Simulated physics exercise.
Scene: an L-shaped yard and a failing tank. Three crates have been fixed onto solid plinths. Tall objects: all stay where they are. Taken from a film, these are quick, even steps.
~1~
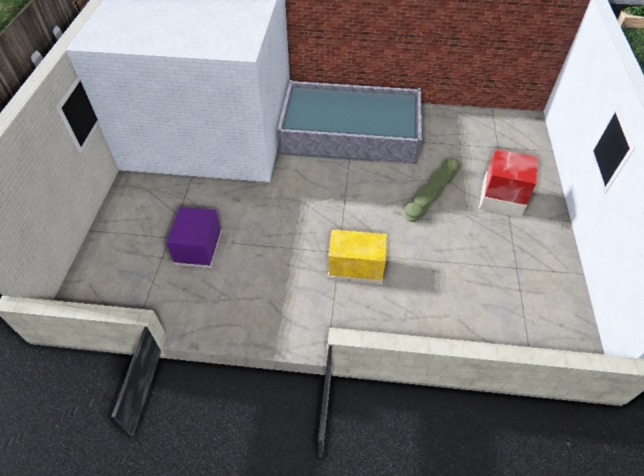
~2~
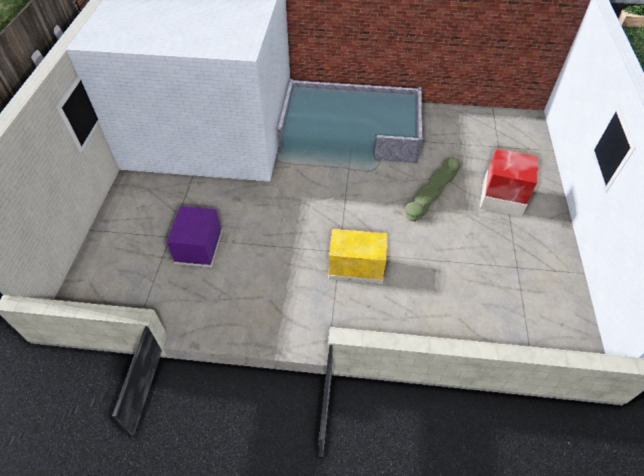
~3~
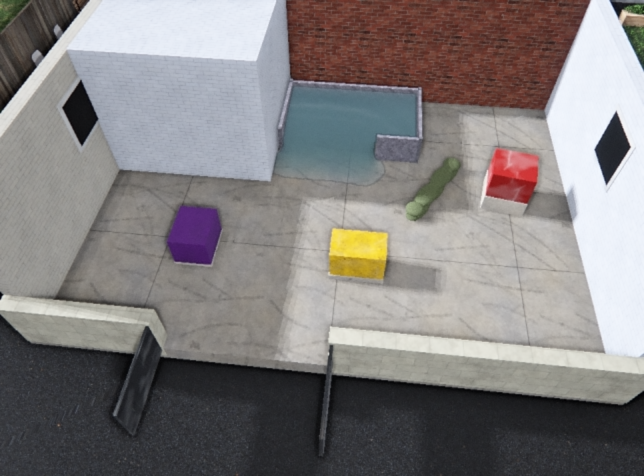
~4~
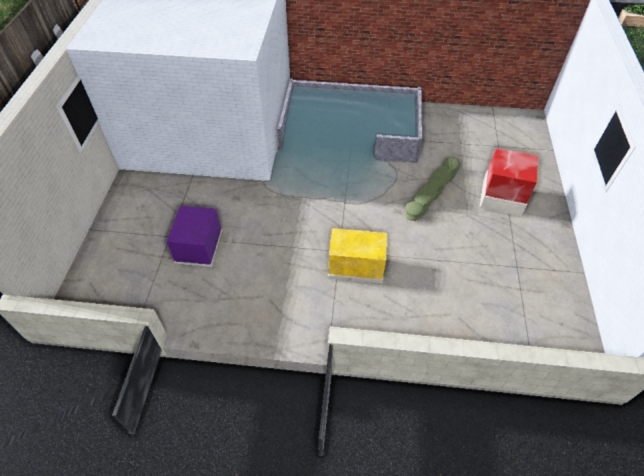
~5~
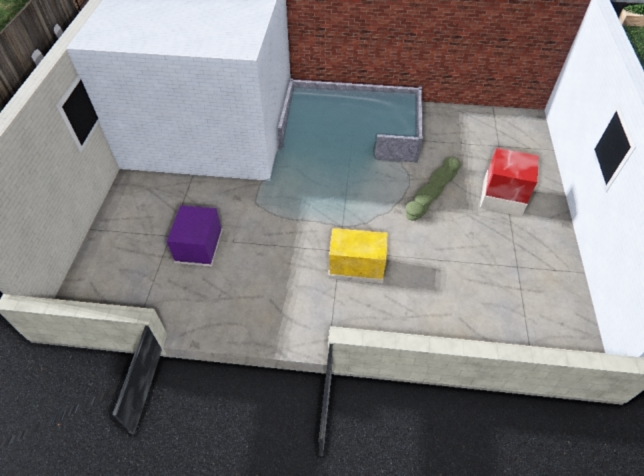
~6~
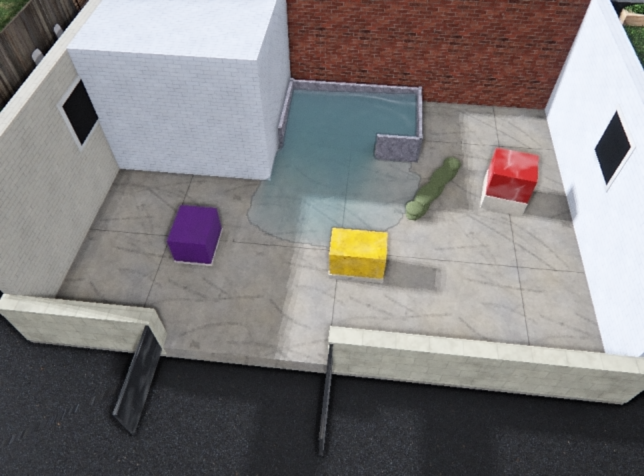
The clip opens on a walled yard where still water fills a tank against the brick wall, with purple, yellow and red blocks nearby. Part of the tank's front wall disappears, leaving a gap, and water flows out, spreading forward in a widening, rounded sheet across the paving towards the yellow block.
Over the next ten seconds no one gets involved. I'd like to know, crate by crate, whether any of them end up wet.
One by one: The purple crate comes out wet; the yellow crate comes out wet; the red crate comes out dry.
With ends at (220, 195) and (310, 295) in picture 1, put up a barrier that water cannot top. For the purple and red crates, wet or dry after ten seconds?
As I see it, purple is untouched, while red is untouched.
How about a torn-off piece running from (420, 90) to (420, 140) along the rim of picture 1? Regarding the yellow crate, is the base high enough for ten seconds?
Then: Yellow stays untouched.
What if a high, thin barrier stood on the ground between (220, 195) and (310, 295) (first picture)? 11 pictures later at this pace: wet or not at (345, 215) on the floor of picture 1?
At that place: Flooded.
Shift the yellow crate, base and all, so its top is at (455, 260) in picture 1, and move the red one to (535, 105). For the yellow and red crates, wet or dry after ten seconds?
The yellow one stays untouched; the red one stays untouched.
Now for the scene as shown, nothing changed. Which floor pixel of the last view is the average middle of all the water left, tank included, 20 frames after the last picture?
My pick is pixel (331, 201).
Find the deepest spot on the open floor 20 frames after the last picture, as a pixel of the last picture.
Around (332, 244).
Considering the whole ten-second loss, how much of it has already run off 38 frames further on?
Share gone by then: About 80 %.
A moment on, water covers 25 % of the floor; the purple crate water round its plinth, the yellow crate water round its plinth, the red crate not reached.
Next, water covers 35 % of the floor; the purple crate water round its plinth, the yellow crate water round its plinth, the red crate not reached.
Then, water covers 55 % of the floor; the purple crate water round its plinth, the yellow crate water round its plinth, the red crate water round its plinth.
Later, water covers 65 % of the floor; the purple crate water round its plinth, the yellow crate water round its plinth, the red crate water round its plinth.
In the end, water covers 80 % of the floor; the purple crate was topped, the yellow crate was topped, the red crate stayed above the water.
